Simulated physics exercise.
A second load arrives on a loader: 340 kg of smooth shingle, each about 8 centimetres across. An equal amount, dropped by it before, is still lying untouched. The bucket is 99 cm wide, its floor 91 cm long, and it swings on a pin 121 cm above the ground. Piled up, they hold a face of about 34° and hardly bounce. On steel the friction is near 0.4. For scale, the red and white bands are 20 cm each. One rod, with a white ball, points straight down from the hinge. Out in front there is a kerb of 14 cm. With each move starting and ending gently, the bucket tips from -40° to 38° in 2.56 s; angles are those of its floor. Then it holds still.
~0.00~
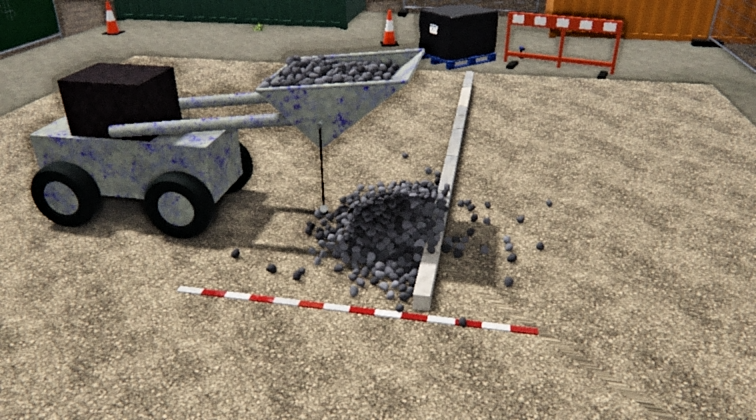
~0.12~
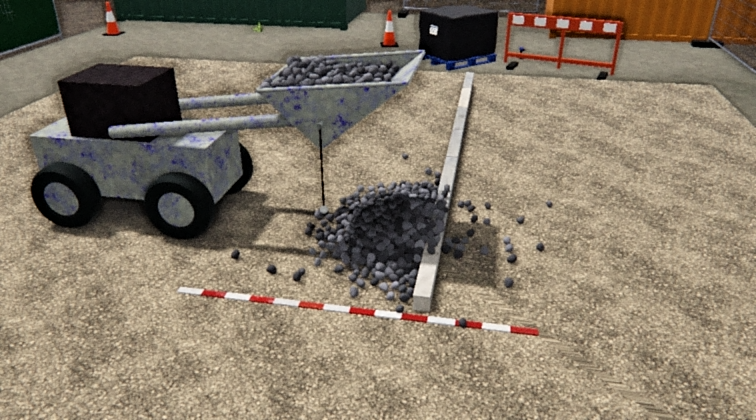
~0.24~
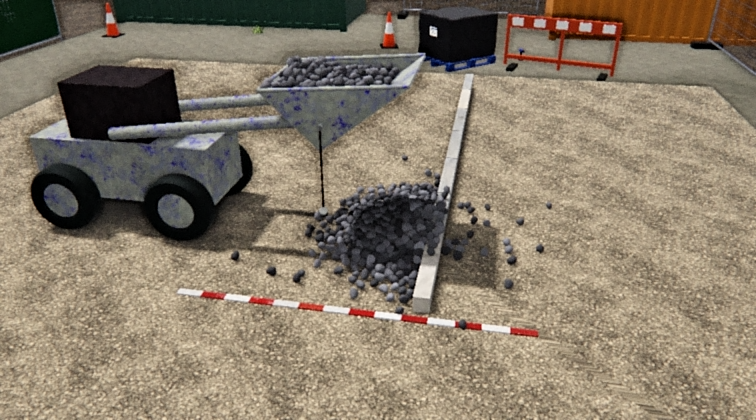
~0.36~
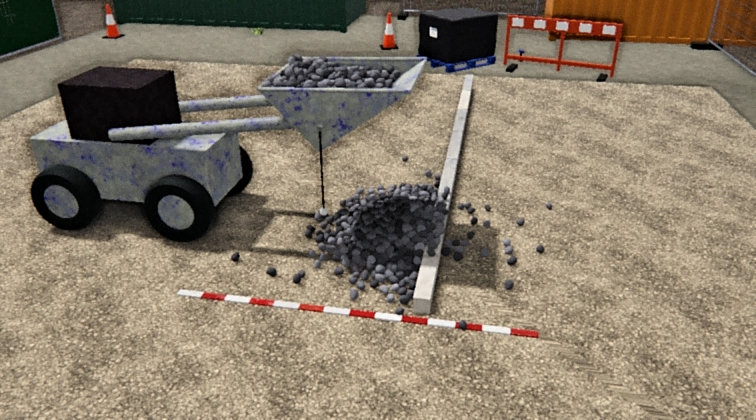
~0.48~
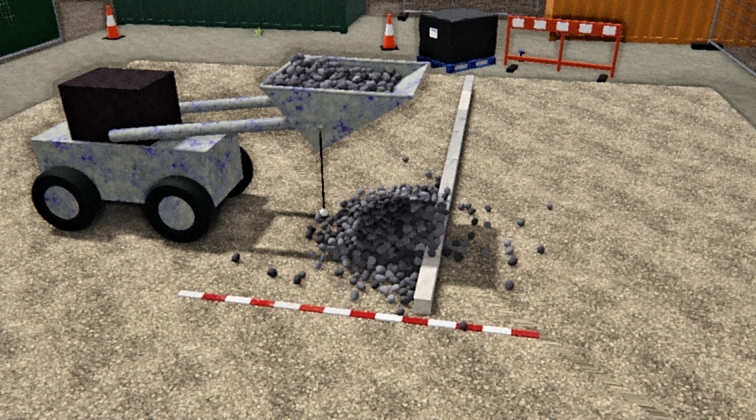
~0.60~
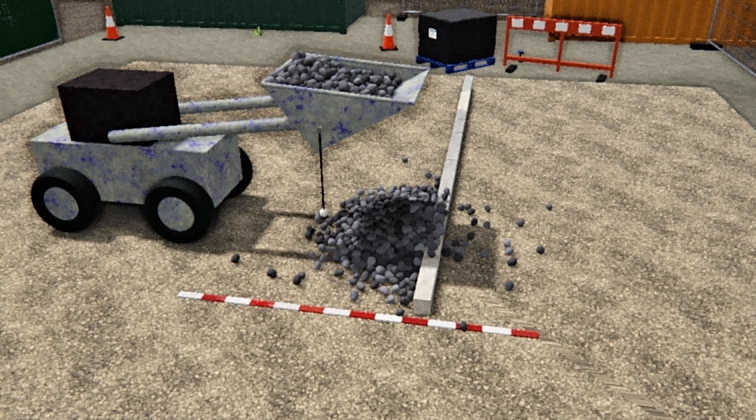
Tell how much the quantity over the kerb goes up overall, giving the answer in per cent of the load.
It goes up by roughly 73 per cent.
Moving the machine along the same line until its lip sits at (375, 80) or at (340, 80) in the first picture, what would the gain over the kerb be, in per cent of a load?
Around 30 and 5 percent respectively.
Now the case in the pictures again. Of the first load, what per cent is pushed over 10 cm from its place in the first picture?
Estimate: 5 %, roughly.
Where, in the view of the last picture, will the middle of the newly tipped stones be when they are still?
Centre at roughly (470, 233).
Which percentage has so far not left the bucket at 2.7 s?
Some 5 %, roughly, is held.
After 1.9 s the floor is at 26°; in per cent of one load, 87 in the bucket, 109 on this side of the kerb, 4 over the kerb; the foremost stones are at (518, 242).
After 2.7 s the floor is at 38°; in per cent of one load, 6 in the bucket, 140 on this side of the kerb, 53 over the kerb; the foremost stones are at (549, 247).
After 3.0 s the floor is at 38°; in per cent of one load, 0 in the bucket, 128 on this side of the kerb, 72 over the kerb; the foremost stones are at (586, 270).
After 5.6 s the floor is at 38°; in per cent of one load, 0 in the bucket, 123 on this side of the kerb, 77 over the kerb; the foremost stones are at (616, 272). Net gain over the kerb, 73.
